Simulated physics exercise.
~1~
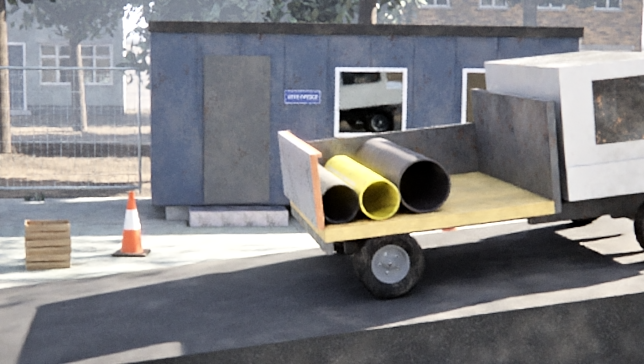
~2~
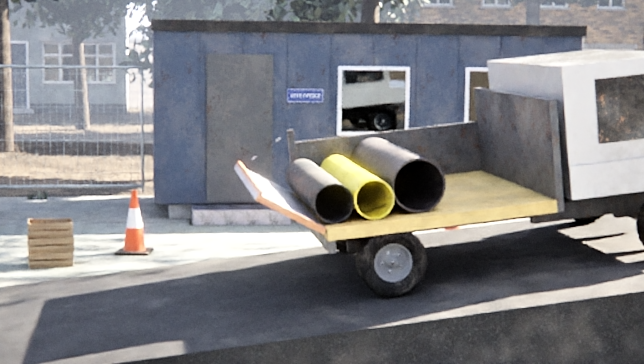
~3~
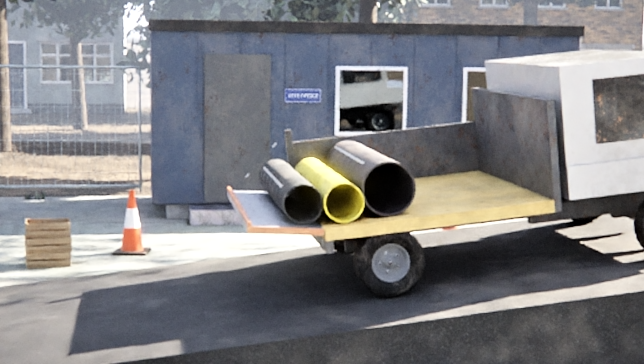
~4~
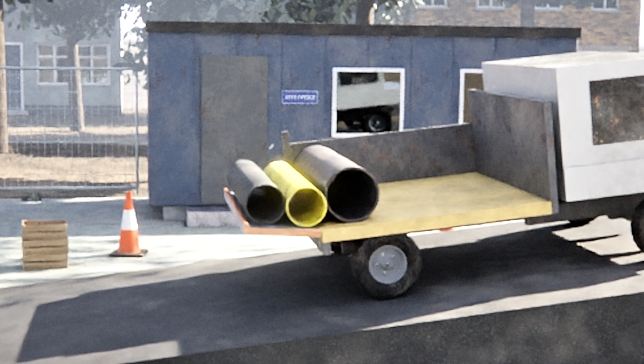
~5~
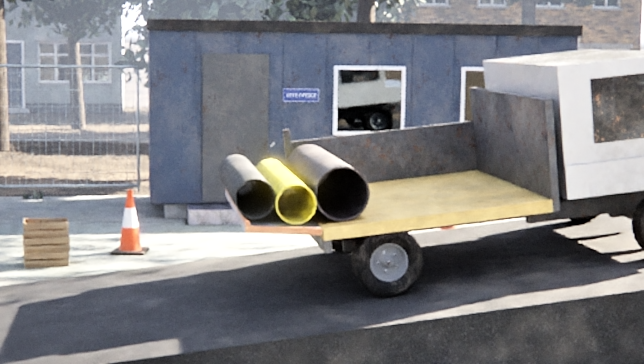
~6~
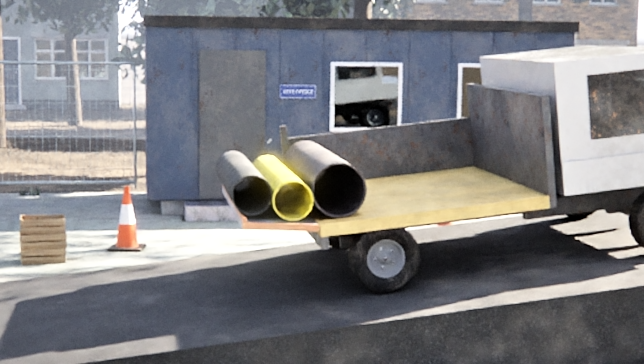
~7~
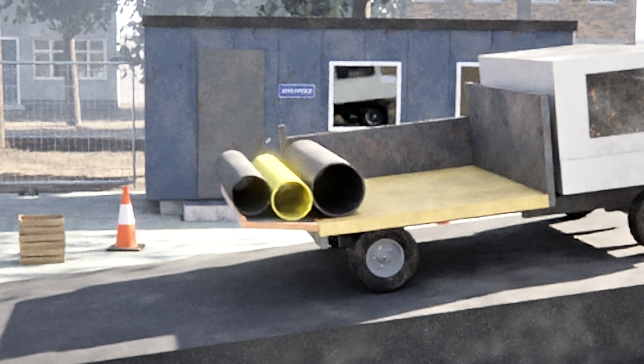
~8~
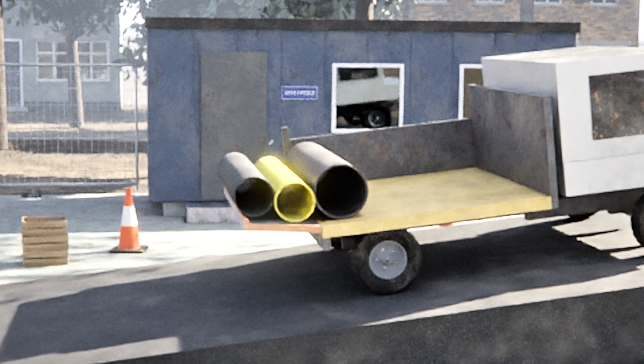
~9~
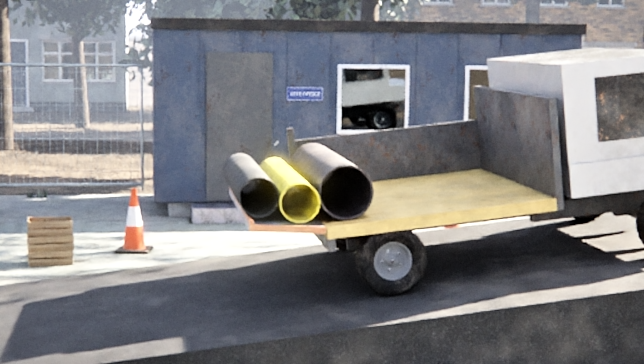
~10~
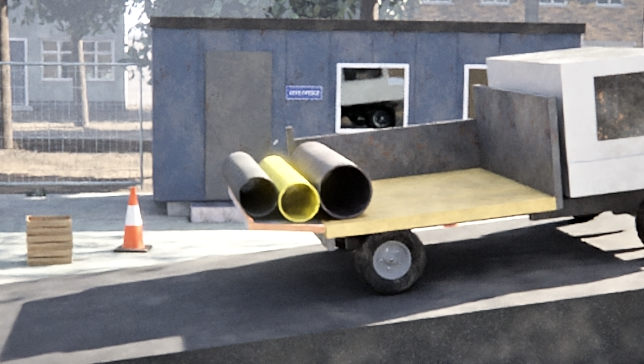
The clip opens on the back of a pick-up with a pale yellow bed, parked on a sloping road before a blue cabin, with a traffic cone and a wooden crate to the left. Three hollow pipes, a yellow one between two dark ones, lie against the raised tailgate. The tailgate swings down to the left, and the pipes roll after it. They cross onto the lowered gate, where the yellow pipe rolls back slightly as the group settles. The three end up side by side, resting still on the open tailgate, and none falls to the ground.
